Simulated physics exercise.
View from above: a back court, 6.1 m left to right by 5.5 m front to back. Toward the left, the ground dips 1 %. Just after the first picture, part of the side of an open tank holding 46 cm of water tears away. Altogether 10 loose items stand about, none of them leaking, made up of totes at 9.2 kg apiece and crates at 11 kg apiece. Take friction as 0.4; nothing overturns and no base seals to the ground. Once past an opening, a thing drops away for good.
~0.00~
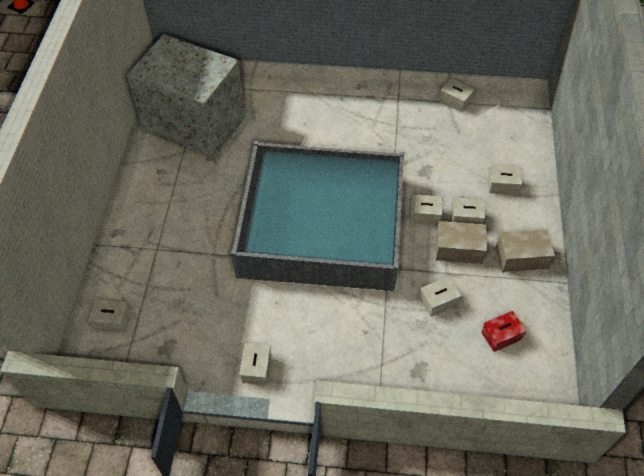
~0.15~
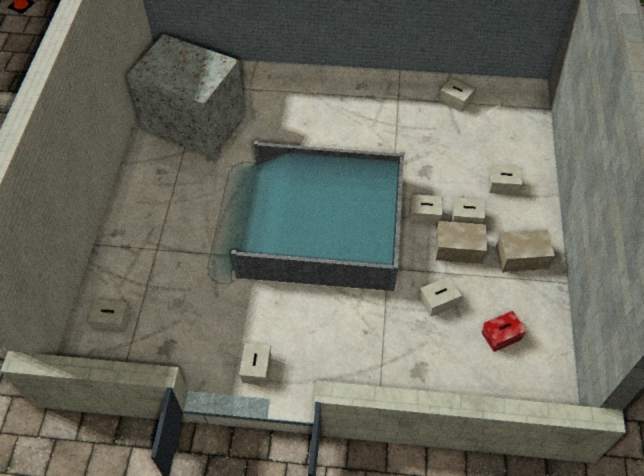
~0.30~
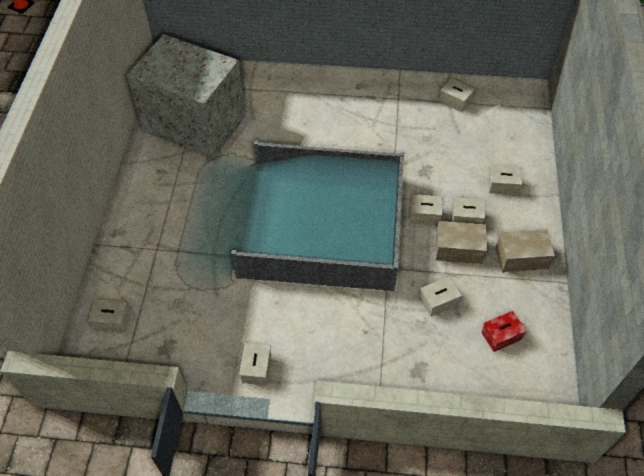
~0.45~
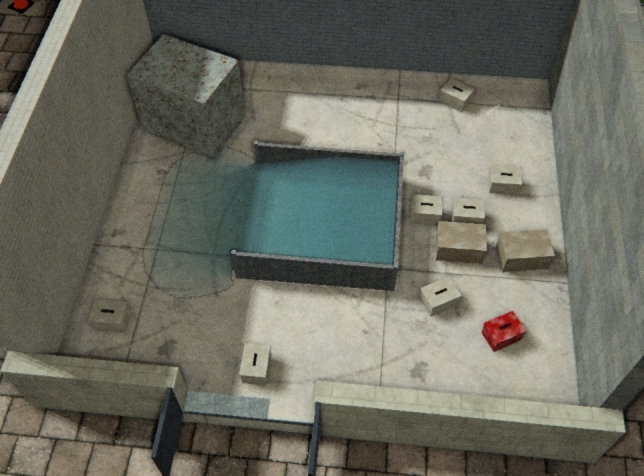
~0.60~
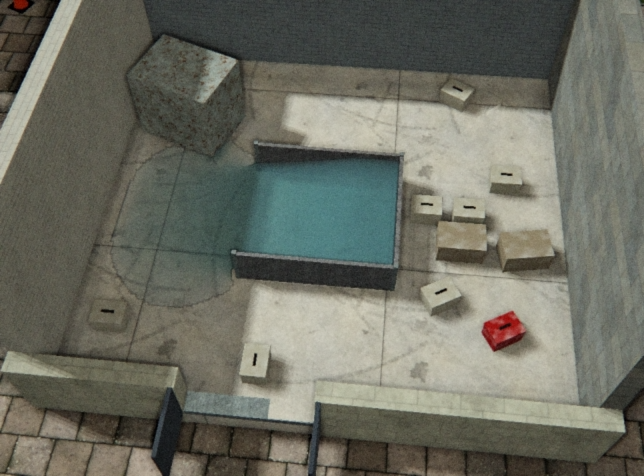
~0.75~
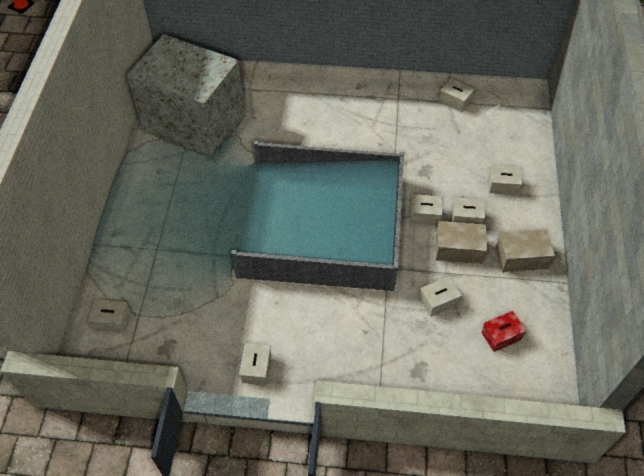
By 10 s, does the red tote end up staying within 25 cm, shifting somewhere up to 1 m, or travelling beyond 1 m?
The outcome will be no real movement.
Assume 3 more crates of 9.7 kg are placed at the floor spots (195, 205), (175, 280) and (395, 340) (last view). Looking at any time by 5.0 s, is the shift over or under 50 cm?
Answers, first to last: Exceeding, exceeding, not exceeding.
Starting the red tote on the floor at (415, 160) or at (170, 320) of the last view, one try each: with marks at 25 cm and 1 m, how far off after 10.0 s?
Results, in order: Essentially stationary, then borne far off.
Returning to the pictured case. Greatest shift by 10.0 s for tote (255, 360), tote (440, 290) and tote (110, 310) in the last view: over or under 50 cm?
Beyond the limit, then within the limit, then beyond the limit.
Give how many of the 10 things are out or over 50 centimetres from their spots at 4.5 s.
2.
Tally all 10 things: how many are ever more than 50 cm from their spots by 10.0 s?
2.
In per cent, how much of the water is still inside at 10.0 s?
About 88 in a hundred parts of the water.
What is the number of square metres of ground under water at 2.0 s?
At that time the wet patch spans about 11.5 m2.
After 2.0 s the red tote is near (505, 327), 0.0 m from its start, aground; 0 of 10 are out; 0 afloat.
After 4.5 s the red tote is near (505, 327), 0.0 m from its start, aground; 0 of 10 are out; 0 afloat.
After 7.0 s the red tote is near (512, 327), 0.1 m from its start, aground; 0 of 10 are out; 0 afloat.
After 10.0 s the red tote is near (512, 324), 0.1 m from its start, aground; 0 of 10 are out; 0 afloat.
